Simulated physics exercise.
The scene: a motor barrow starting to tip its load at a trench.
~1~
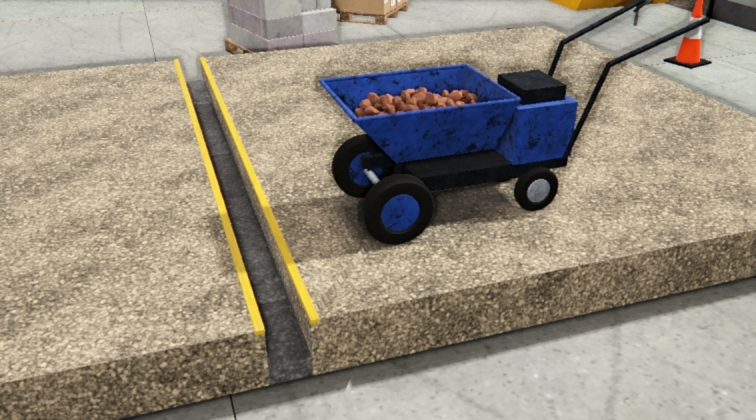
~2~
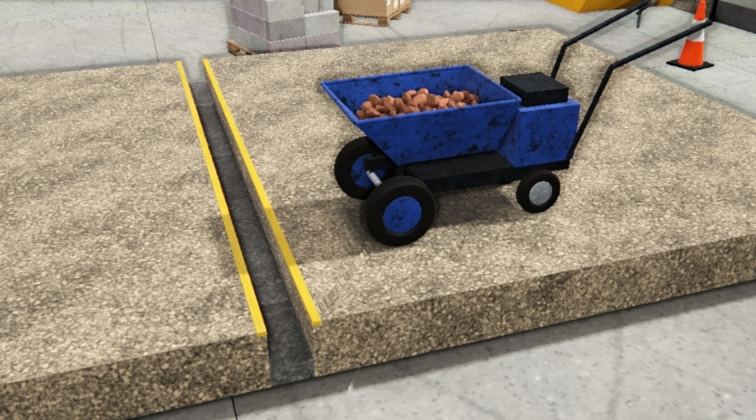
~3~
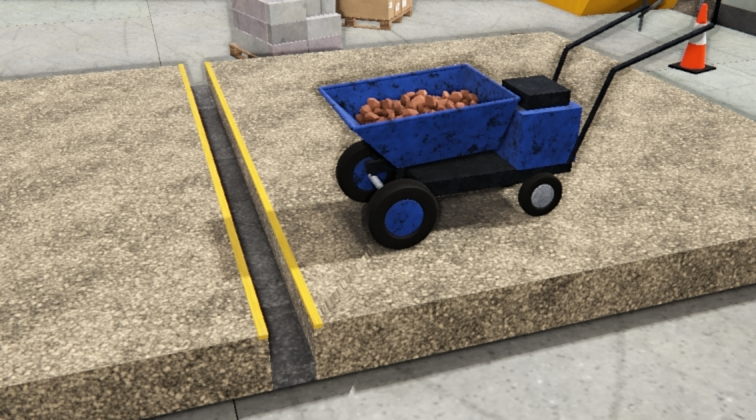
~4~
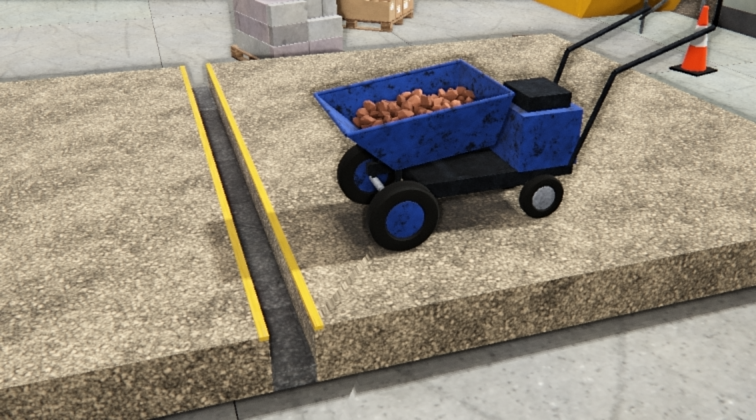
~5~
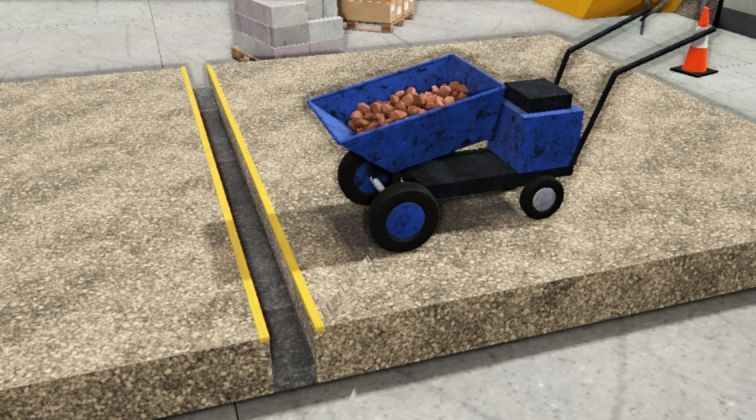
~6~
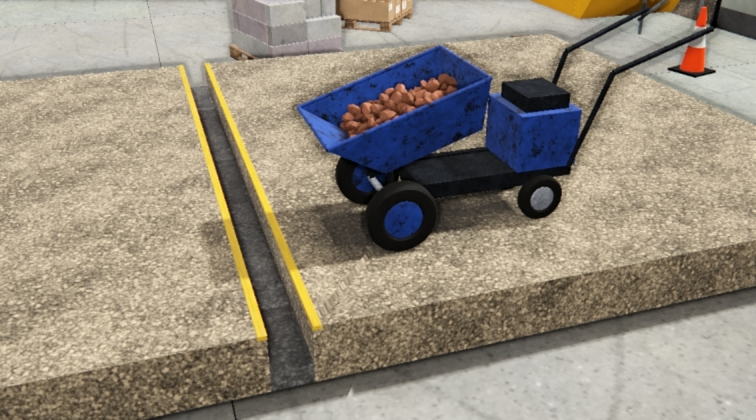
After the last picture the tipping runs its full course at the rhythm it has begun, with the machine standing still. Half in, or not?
Between the edges lies over half of the load.
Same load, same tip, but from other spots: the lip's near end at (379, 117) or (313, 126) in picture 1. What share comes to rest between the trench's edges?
In turn 60 and 10 in a hundred.
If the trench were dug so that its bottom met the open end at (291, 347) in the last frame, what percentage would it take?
Near 60 %.
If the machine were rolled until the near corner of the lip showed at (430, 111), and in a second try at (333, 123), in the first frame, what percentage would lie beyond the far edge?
About 0 and 30 per cent.
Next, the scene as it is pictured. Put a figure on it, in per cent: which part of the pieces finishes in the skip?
It comes to 0 per cent or so.
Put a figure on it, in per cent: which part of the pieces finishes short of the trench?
Some 0 per cent.
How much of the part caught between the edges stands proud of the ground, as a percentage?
Roughly 20 in a hundred.
Shortly afterwards, skip tipped steeply; the whole lot in the skip.
Next, skip tipped steeply; the bulk in the skip; only a few short of the trench; a little in or heaped over the trench; only a few falling.
Some moments later, skip tipped right over; a little in the skip; only a few short of the trench; the bulk in or heaped over the trench; a little beyond it.
In the end, skip tipped right over; only a few in the skip; only a few short of the trench; the bulk in or heaped over the trench; a little beyond it.
